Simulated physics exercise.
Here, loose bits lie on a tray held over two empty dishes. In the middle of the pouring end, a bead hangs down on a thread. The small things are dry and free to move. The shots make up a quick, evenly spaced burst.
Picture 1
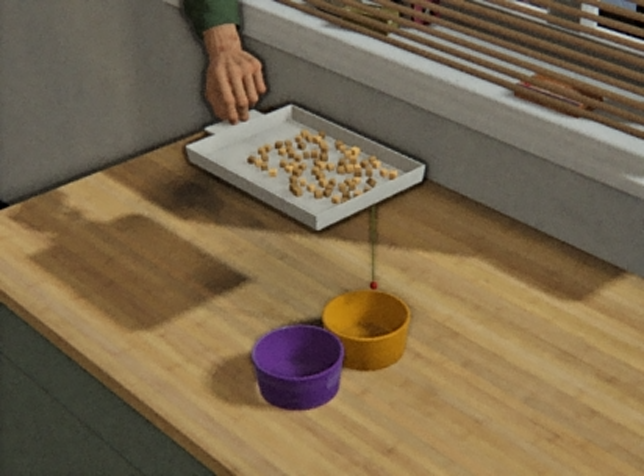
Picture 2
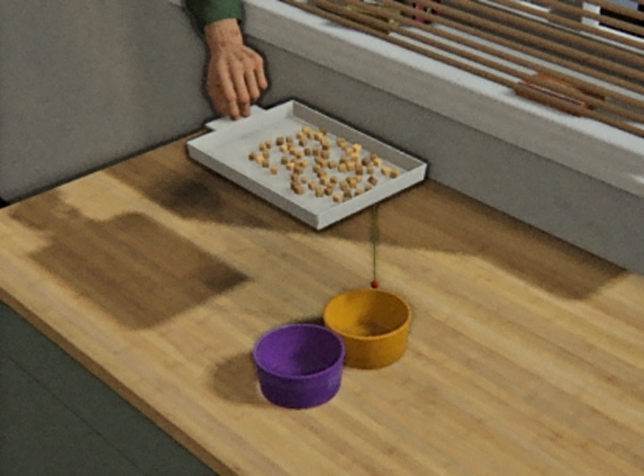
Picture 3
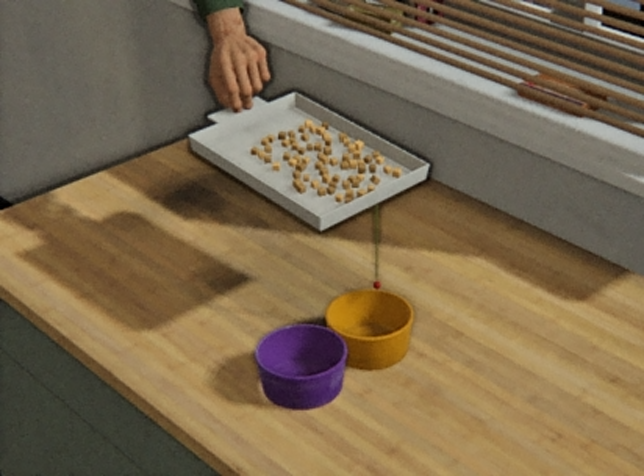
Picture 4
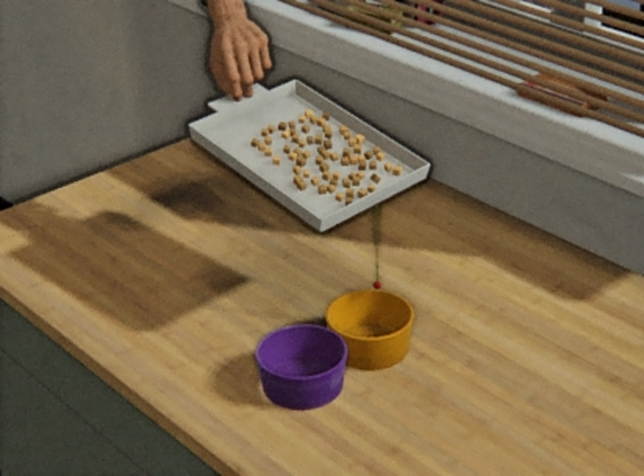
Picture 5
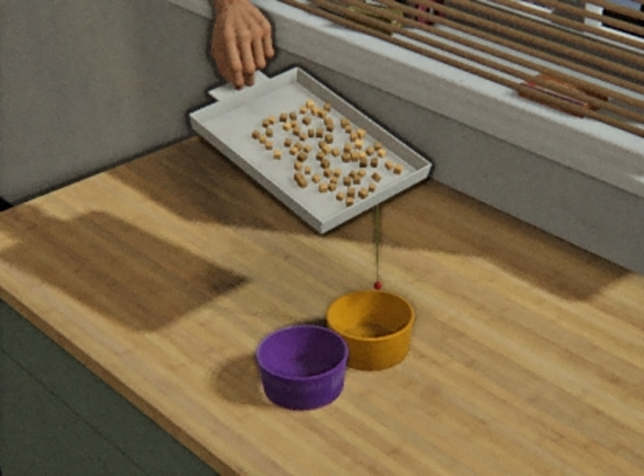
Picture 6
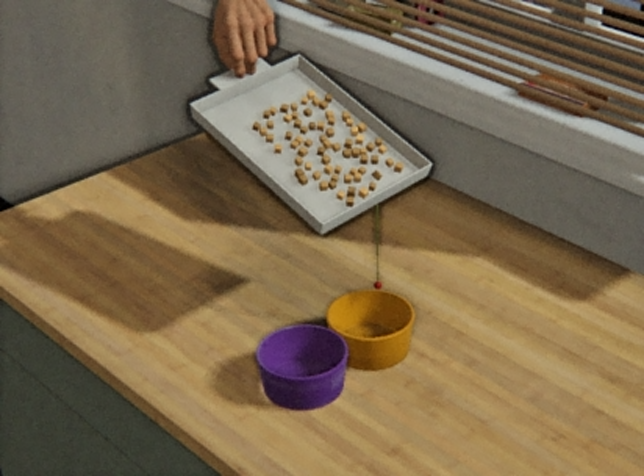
A hand raised the back of a white tray of small wooden cubes above a purple dish and an orange one, slanting it gradually toward its front left corner while the cubes stayed spread out.
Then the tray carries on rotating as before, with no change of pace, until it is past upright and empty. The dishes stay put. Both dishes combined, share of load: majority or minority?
Majority caught.
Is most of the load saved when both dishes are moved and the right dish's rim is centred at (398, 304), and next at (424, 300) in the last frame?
With the first shift the pair saves beyond half; with the second, beyond half.
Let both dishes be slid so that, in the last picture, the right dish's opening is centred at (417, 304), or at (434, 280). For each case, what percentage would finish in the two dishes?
First placement: Some 90 %; second placement: Some 50 %.
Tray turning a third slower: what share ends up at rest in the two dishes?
It would be around 50 per cent.
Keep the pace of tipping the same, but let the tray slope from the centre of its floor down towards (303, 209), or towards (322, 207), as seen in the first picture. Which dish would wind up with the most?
In the first case it's the one on the right, in the second the one on the right.
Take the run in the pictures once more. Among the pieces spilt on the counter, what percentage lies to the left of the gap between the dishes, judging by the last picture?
Near 0 in a hundred.
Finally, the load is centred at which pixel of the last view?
(384, 349).
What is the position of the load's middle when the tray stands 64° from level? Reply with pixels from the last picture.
In the last view, the load is centred near (359, 190).
Shortly afterwards, tray tipped steeply; the whole lot on the tray.
Next, tray tipped past a quarter turn; all but a few on the tray; a little in the right dish.
Some moments later, tray tipped past a quarter turn; a little in the left dish; near two thirds in the right dish; near a third outside both.
In the end, tray tipped past a quarter turn; a little in the left dish; near two thirds in the right dish; near a third outside both.
